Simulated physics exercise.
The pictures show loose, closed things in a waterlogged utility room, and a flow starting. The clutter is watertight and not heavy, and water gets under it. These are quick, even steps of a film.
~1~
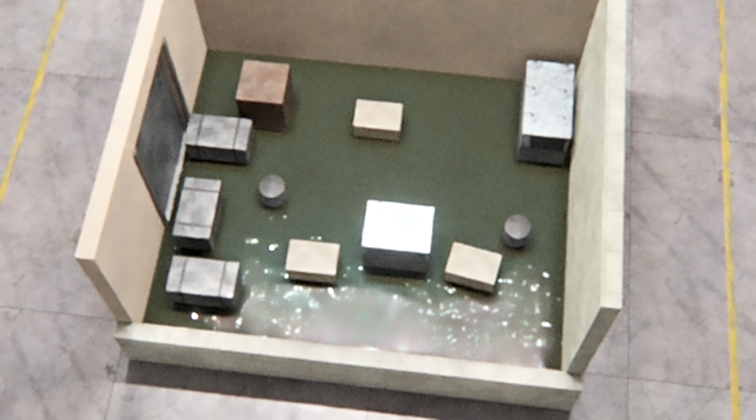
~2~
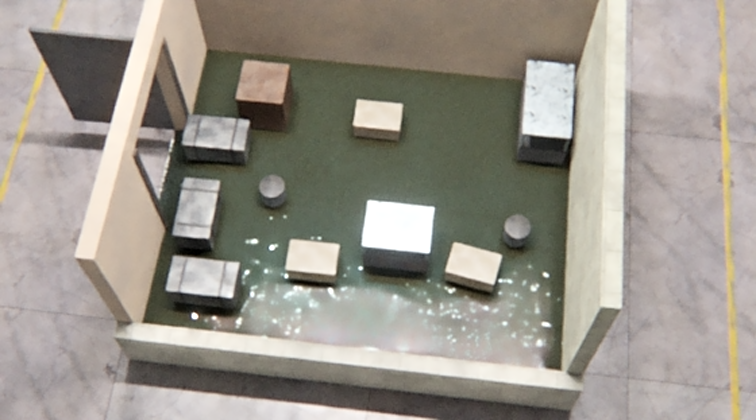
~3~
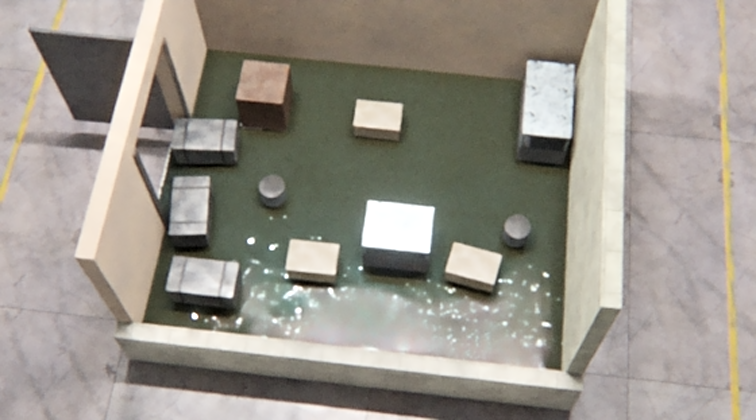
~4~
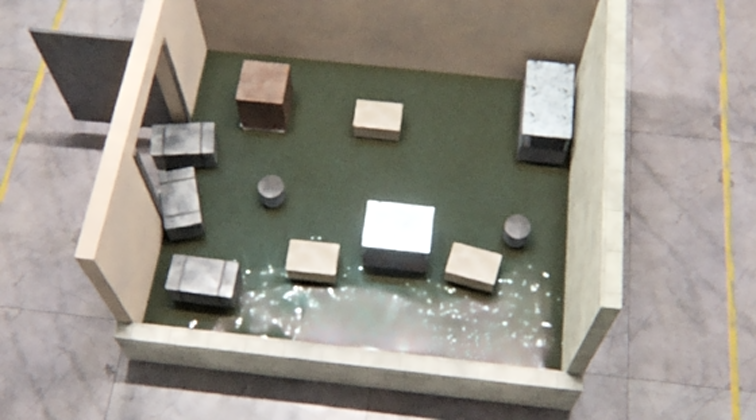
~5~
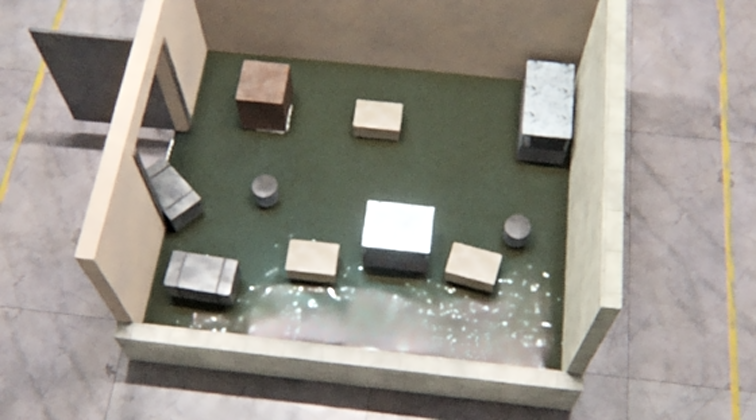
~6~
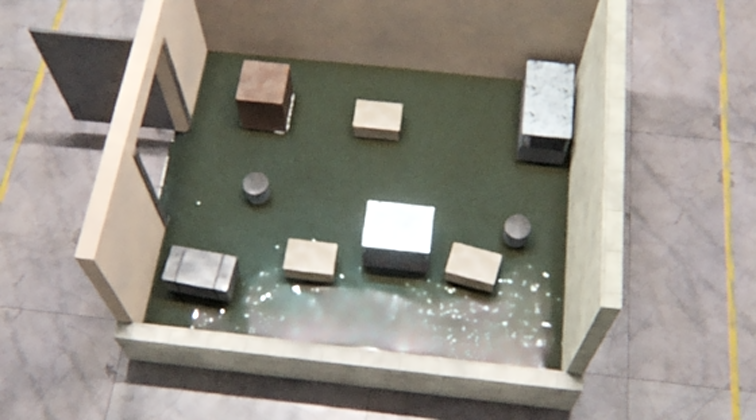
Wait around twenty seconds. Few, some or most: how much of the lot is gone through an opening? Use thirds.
It is two thirds or above.
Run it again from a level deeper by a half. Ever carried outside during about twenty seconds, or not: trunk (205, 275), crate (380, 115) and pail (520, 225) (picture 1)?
One after the other: Gone, carried outside, kept in.
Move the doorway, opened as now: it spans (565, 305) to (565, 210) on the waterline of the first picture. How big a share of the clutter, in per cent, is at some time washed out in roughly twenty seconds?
Close to 50 %.
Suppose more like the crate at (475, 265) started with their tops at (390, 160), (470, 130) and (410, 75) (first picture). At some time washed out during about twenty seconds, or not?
As listed: Through, still in, kept in.
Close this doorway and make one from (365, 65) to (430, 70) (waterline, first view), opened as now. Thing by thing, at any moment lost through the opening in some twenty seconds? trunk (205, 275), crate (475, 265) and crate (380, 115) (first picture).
As listed: Left behind, no, yes.
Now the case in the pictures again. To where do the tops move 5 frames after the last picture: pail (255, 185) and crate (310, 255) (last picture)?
Around (203, 169) and (286, 246).
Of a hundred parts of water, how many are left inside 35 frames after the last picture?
About 58 per cent.
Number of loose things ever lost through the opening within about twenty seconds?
The number is 6.
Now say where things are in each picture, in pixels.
A pail at (272, 186), afloat; a trunk at (203, 277) floats; 0 of 8 have shifted, in the first picture.
A pail at (272, 186), afloat; a trunk at (203, 277) floats; 0 of 8 have shifted, in the second picture.
A pail at (272, 186) floats; a trunk at (203, 277) floats; 2 of 8 have shifted, in the third picture.
A pail at (271, 186), afloat; a trunk at (202, 276) floats; 2 of 8 have shifted, in the fourth picture.
A pail at (265, 186), afloat, close to its start; a trunk at (201, 273) floats, close to its start; 4 of 8 have shifted, in the fifth picture.
A pail at (256, 183), afloat, close to its start; a trunk at (199, 268) floats, close to its start; 4 of 8 have shifted, in the sixth picture.
A moment on, 2 of 8 are out; 6 afloat.
Next, 4 of 8 are out; 4 afloat.
Later, 5 of 8 are out; 3 afloat.
In the end, 6 of 8 are out; 2 afloat.
